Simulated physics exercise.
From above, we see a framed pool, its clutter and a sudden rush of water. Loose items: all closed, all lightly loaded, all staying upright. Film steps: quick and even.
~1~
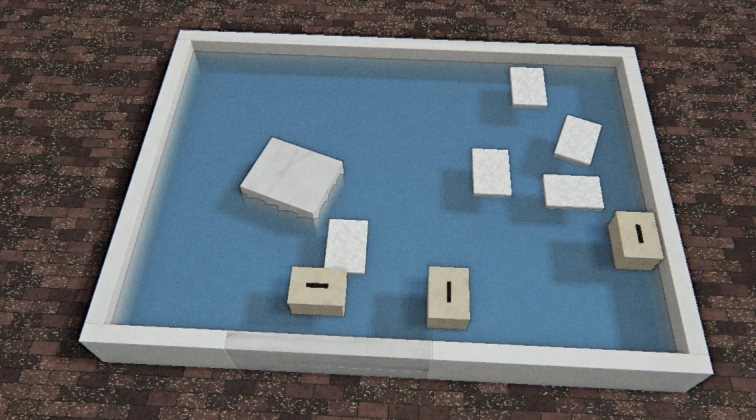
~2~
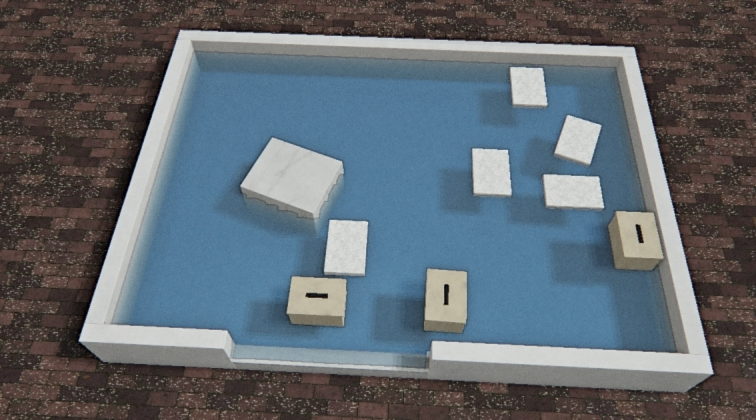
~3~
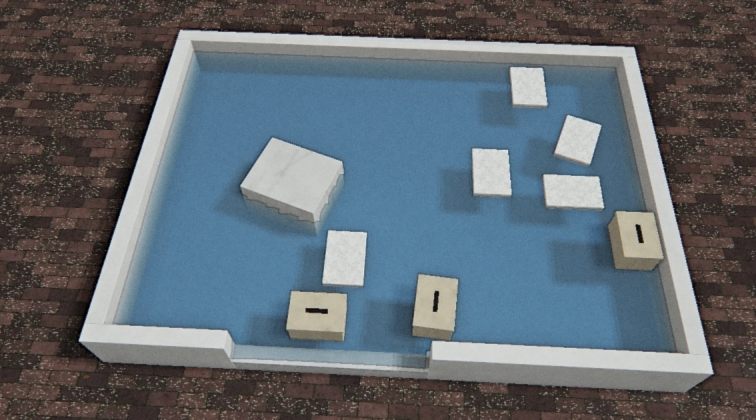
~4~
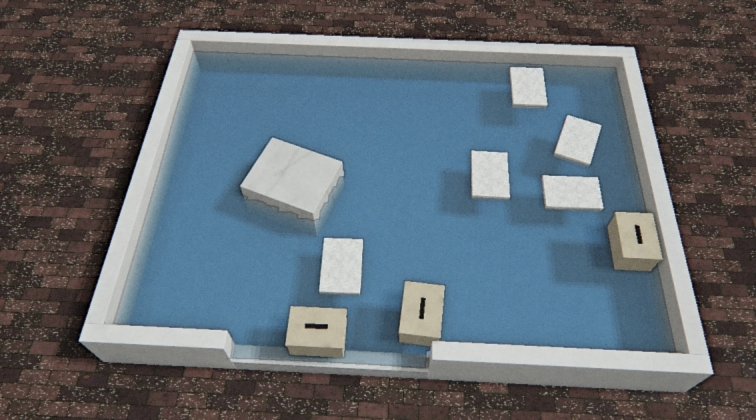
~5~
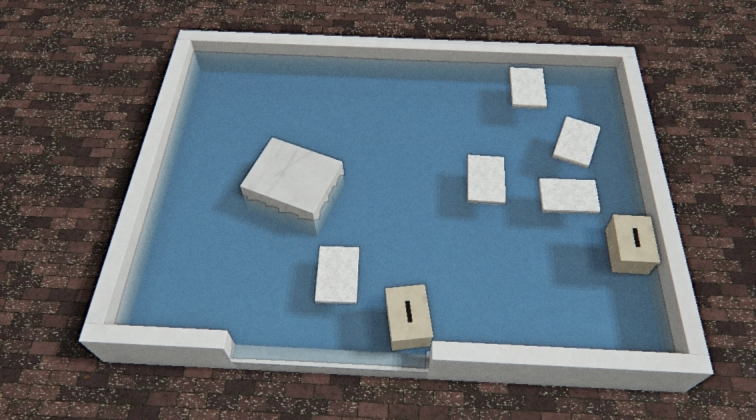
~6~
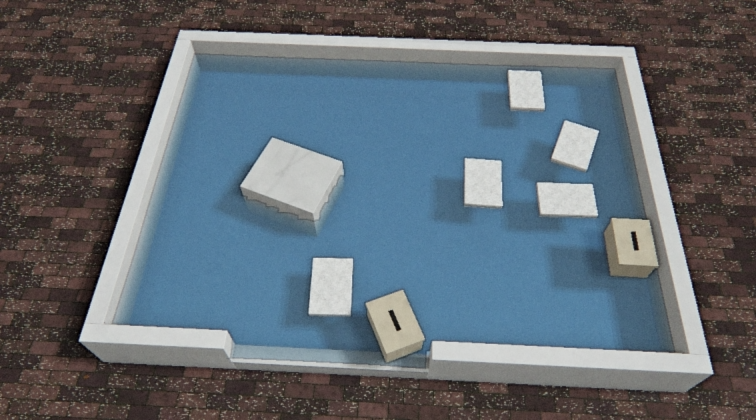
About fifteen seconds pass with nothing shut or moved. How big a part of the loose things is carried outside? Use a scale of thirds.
On that scale, between one and two thirds.
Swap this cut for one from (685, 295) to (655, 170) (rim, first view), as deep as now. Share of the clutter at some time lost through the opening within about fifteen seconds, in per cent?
60 %.
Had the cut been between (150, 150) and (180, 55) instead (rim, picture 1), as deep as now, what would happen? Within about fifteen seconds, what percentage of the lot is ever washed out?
Result: 0 per cent.
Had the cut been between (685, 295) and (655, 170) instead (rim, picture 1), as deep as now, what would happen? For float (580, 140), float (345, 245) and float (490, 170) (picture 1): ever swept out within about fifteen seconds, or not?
Escapes, remains, escapes.
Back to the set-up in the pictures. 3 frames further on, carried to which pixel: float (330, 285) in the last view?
(312, 330), roughly.
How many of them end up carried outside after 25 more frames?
I make it 3.
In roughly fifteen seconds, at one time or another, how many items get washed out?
It comes out at 3.
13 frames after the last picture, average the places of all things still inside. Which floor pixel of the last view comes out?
Somewhere near (534, 207) in the last view.
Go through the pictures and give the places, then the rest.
In the first picture, a tote at (449, 292) floats; a float at (346, 245), afloat; 0 of 8 have shifted.
In the second picture, a tote at (446, 295) floats; a float at (346, 246) floats; 1 of 8 have shifted.
In the third picture, a tote at (436, 302) floats, close to its start; a float at (345, 257) floats, close to its start; 3 of 8 have shifted.
In the fourth picture, a tote at (422, 309), afloat, close to its start; a float at (342, 265) floats, close to its start; 3 of 8 have shifted.
In the fifth picture, a tote at (409, 312), afloat, close to its start; a float at (337, 273) floats, close to its start; 4 of 8 have shifted.
In the sixth picture, a tote at (395, 321) floats, a stride from its start; a float at (331, 285), afloat, a stride from its start; 6 of 8 have shifted.
A moment on, 2 of 8 are out; 6 afloat.
Next, 3 of 8 are out; 5 afloat.
Later, 3 of 8 are out; 5 afloat.
In the end, 3 of 8 are out; 5 afloat.
